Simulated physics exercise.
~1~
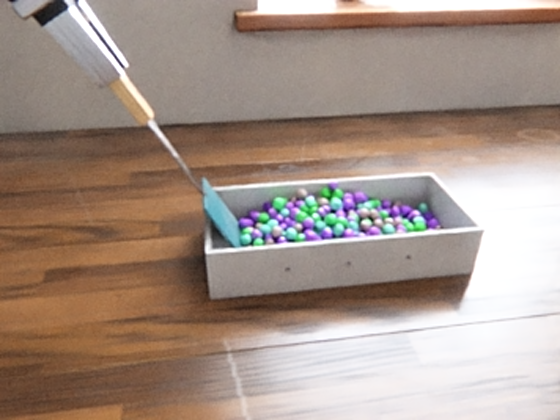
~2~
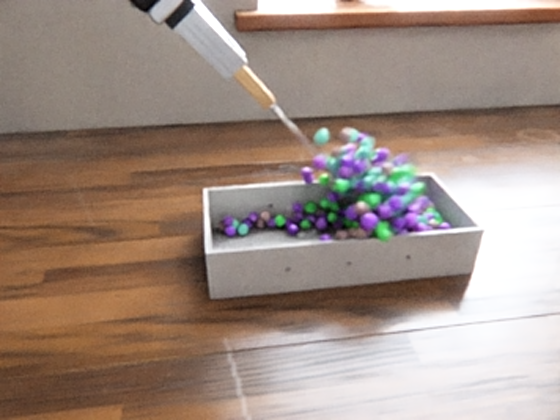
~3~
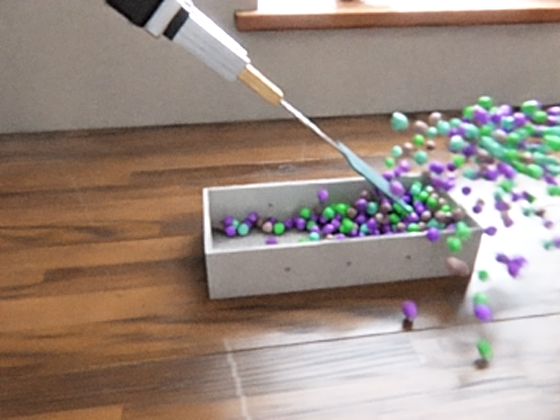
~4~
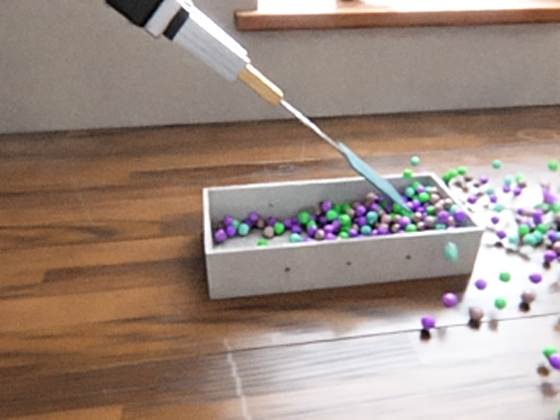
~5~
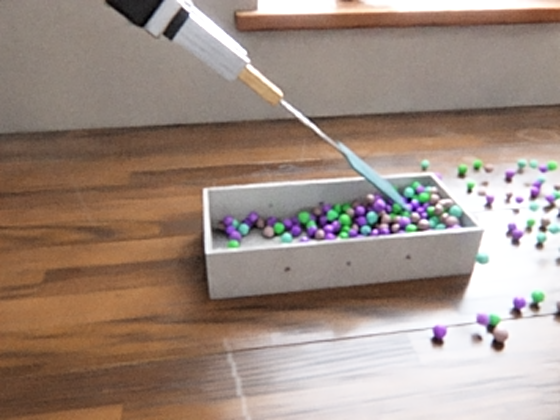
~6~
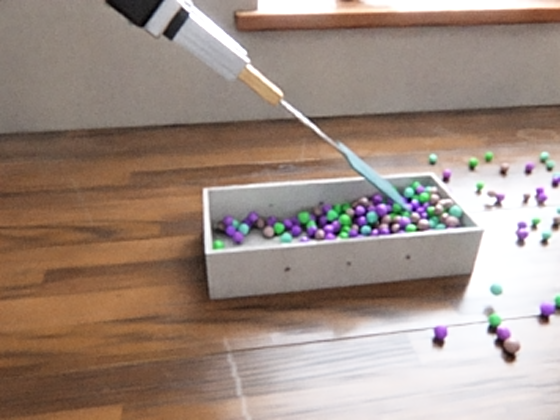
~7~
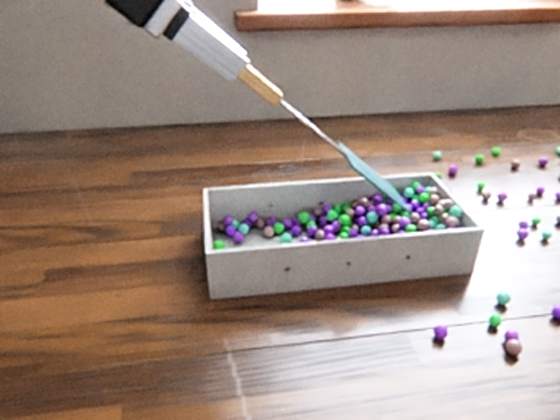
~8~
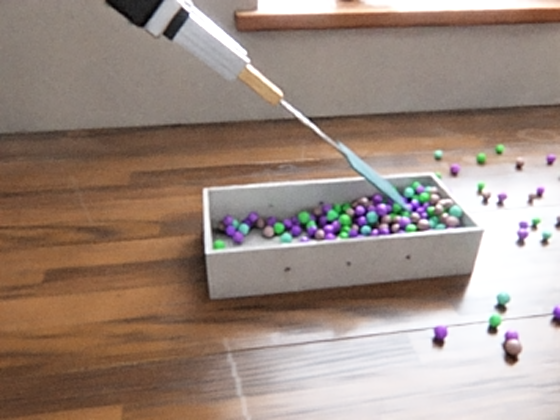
A blue paddle on a robot arm swept right through a grey trough of purple, green and brown balls, flinging many over the far right end. They scattered across the wooden surface and settled, while the rest stayed heaped around the stopped paddle.
